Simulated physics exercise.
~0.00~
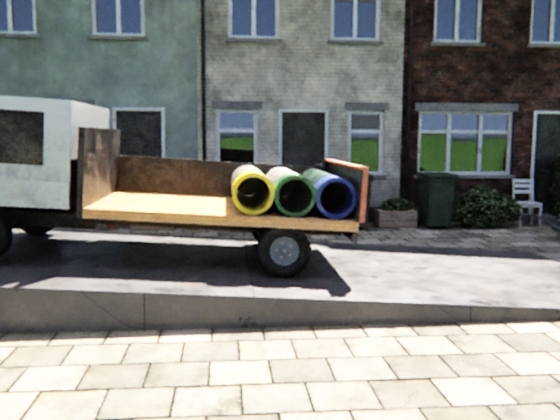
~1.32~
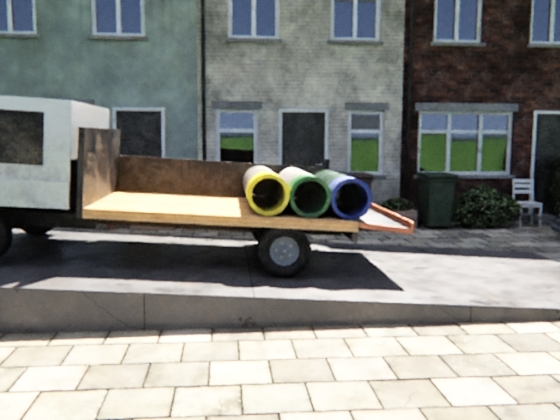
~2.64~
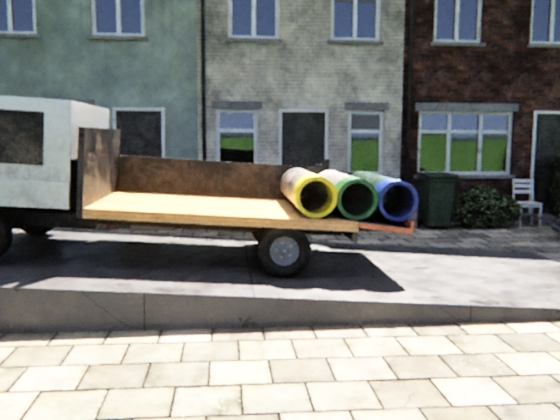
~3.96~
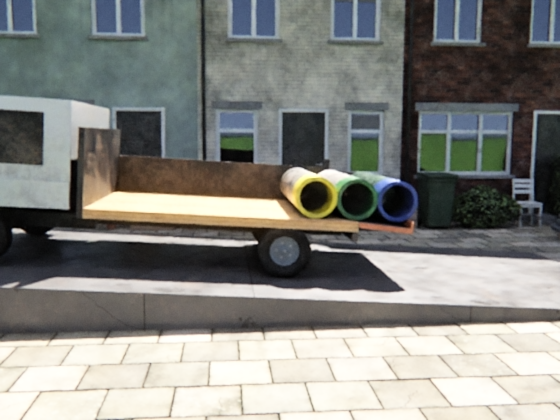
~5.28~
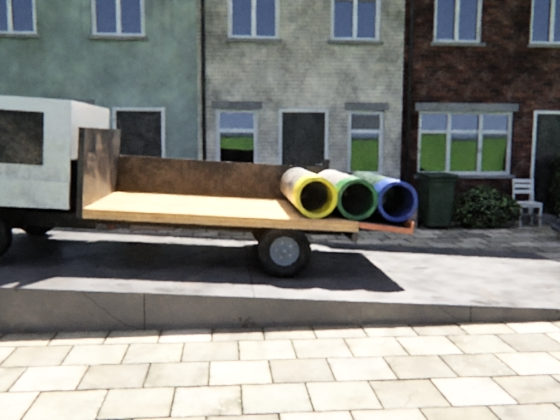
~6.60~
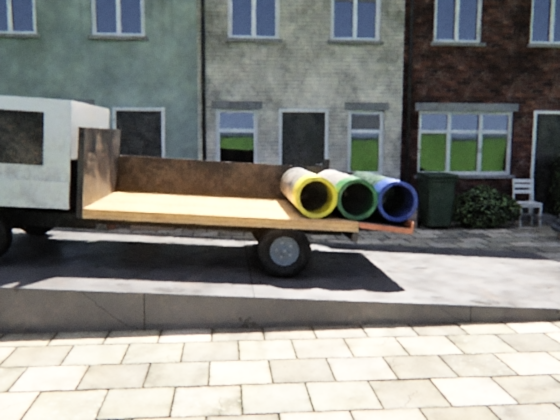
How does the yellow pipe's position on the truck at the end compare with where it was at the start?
The yellow pipe ends up farther to the right, closer to the back edge of the truck bed than it was at the start.
The clip shows a parked truck with yellow, green and blue pipes against its raised tailgate. The tailgate drops open, the pipes roll right together, and they come to rest side by side, the blue one on the lowered gate and none falling off.
